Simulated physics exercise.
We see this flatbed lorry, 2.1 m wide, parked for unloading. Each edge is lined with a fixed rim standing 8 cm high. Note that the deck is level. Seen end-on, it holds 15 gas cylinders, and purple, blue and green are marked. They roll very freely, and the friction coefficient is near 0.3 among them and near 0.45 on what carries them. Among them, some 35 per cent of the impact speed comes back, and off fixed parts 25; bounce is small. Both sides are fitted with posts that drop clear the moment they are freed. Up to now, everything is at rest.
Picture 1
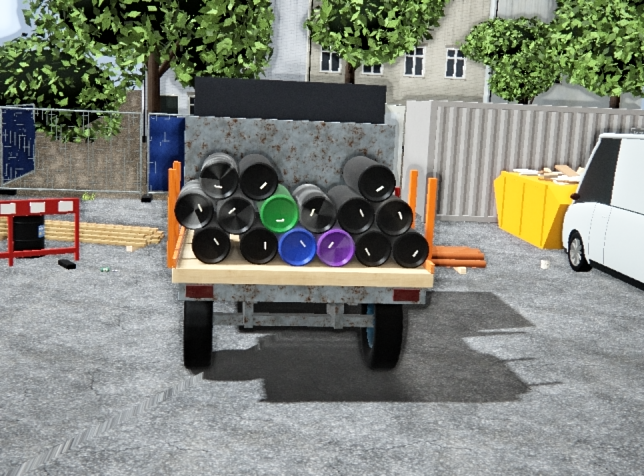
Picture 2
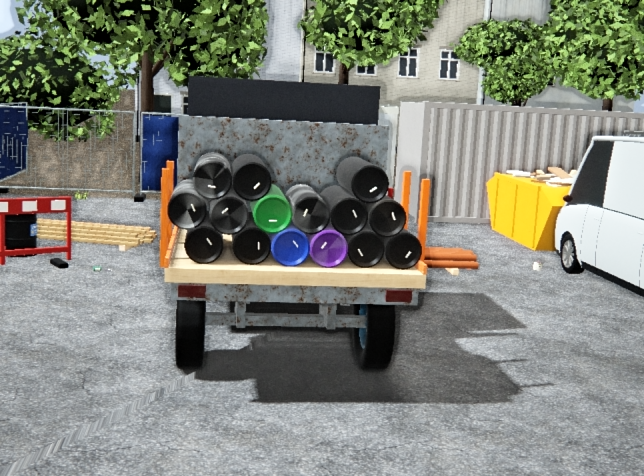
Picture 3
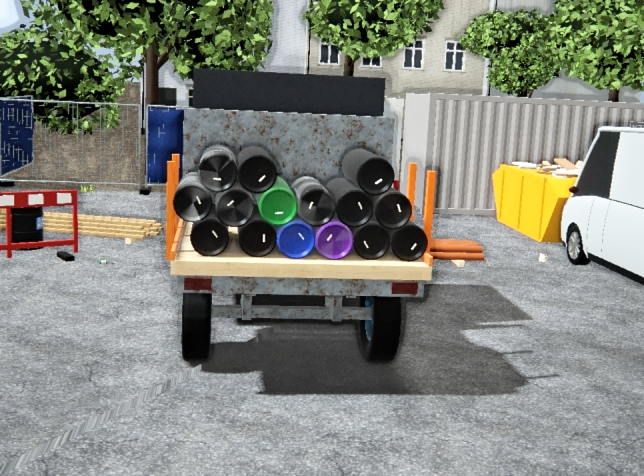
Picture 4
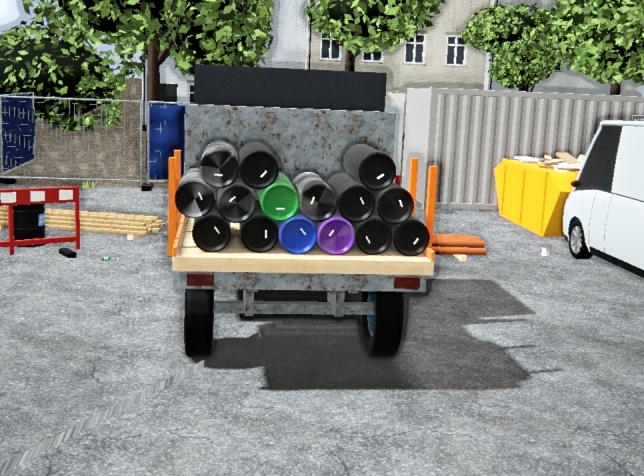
Nothing moved on the parked flatbed, where black cylinders lay stacked between orange posts with a green, a blue and a purple one among them; only the view shifted slightly left, back right, then up.
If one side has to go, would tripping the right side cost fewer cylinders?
Safer bet: The right.
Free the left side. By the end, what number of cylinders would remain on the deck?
Count: 13.
Side on the left freed, after 0.8 s, purple is on the deck, 80 cm from the right edge; blue is on the deck, 100 cm from the left edge; green is up on others, 85 cm from the left edge; 2 gone from the deck.
Side on the left freed, at the end, purple is on the deck, 80 cm from the right edge; blue is on the deck, 100 cm from the left edge; green is up on others, 85 cm from the left edge; 2 gone from the deck.
Side on the right freed, after 0.6 s, purple is on the deck, 80 cm from the right edge; blue is on the deck, 100 cm from the left edge; green is up on others, 85 cm from the left edge; 0 gone from the deck.
Side on the right freed, at the end, purple is on the deck, 80 cm from the right edge; blue is on the deck, 100 cm from the left edge; green is up on others, 85 cm from the left edge; 0 gone from the deck.
